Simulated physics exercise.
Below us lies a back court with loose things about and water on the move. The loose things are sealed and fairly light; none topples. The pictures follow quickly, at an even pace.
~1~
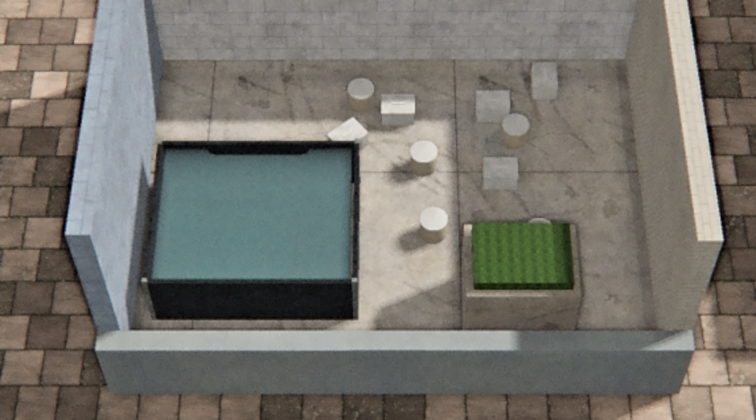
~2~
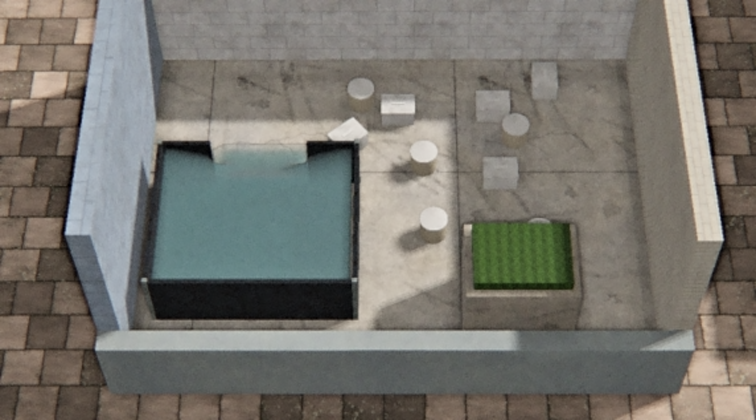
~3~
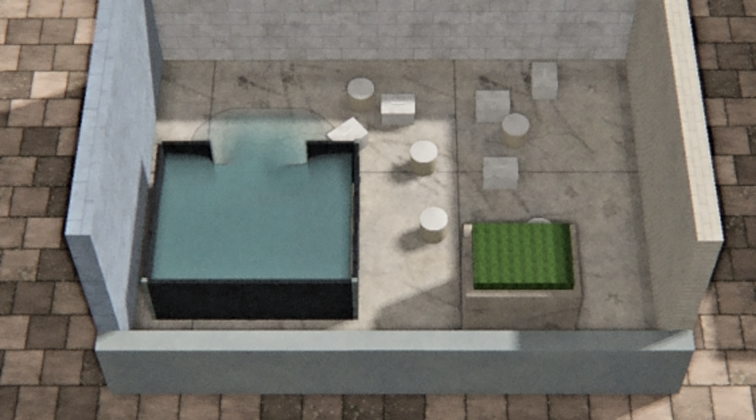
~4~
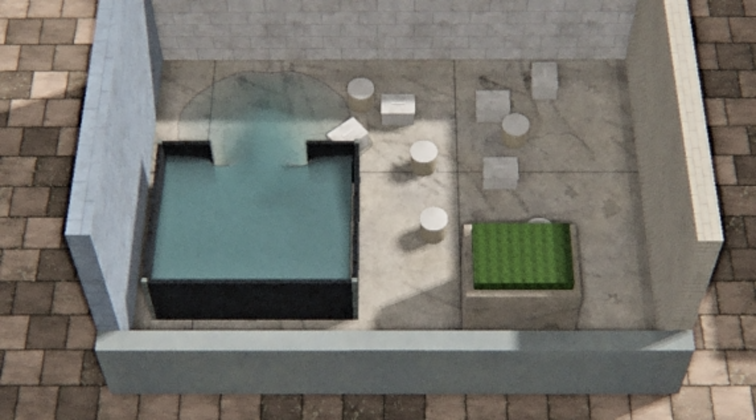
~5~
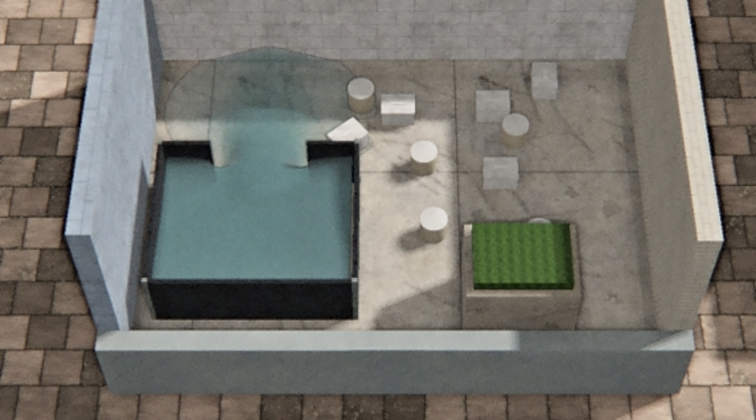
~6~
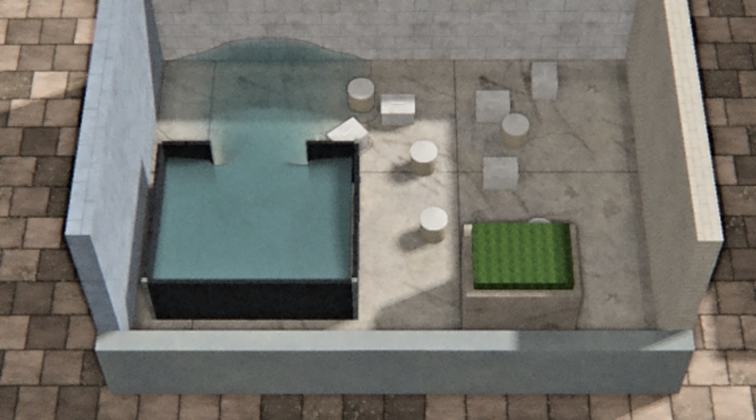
Teal water filling a dark-walled tank at the left of a walled court starts to pour out through a gap in the tank's back side. It fans across the pale floor in a widening curve and reaches the back wall, while the scattered blocks, round pieces and green-topped box stay put.
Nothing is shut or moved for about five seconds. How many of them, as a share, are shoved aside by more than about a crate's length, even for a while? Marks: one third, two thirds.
That comes to one to two thirds.
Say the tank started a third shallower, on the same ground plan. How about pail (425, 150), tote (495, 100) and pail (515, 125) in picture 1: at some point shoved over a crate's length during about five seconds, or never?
In turn: No, moved that far, moved that far.
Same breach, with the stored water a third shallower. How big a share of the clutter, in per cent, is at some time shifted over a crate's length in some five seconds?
About 40 per cent.
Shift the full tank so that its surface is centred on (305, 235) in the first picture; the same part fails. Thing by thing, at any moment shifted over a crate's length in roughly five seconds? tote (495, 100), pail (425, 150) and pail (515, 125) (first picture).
In that order: Shifted that much, less than that, shifted that much.
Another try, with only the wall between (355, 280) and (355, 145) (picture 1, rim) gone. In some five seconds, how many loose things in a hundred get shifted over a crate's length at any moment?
Roughly 100 per cent.
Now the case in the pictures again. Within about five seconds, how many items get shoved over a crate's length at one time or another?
I count 5.
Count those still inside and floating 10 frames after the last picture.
It comes to 1.
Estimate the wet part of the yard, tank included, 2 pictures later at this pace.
Close to 35 %.
A moment on, 0 of 10 are well off their spots; 0 afloat.
Next, 2 of 10 are well off their spots; 1 afloat.
Later, 5 of 10 are well off their spots; 4 afloat.
In the end, 5 of 10 are well off their spots, and 5 have been at some point; 4 afloat.
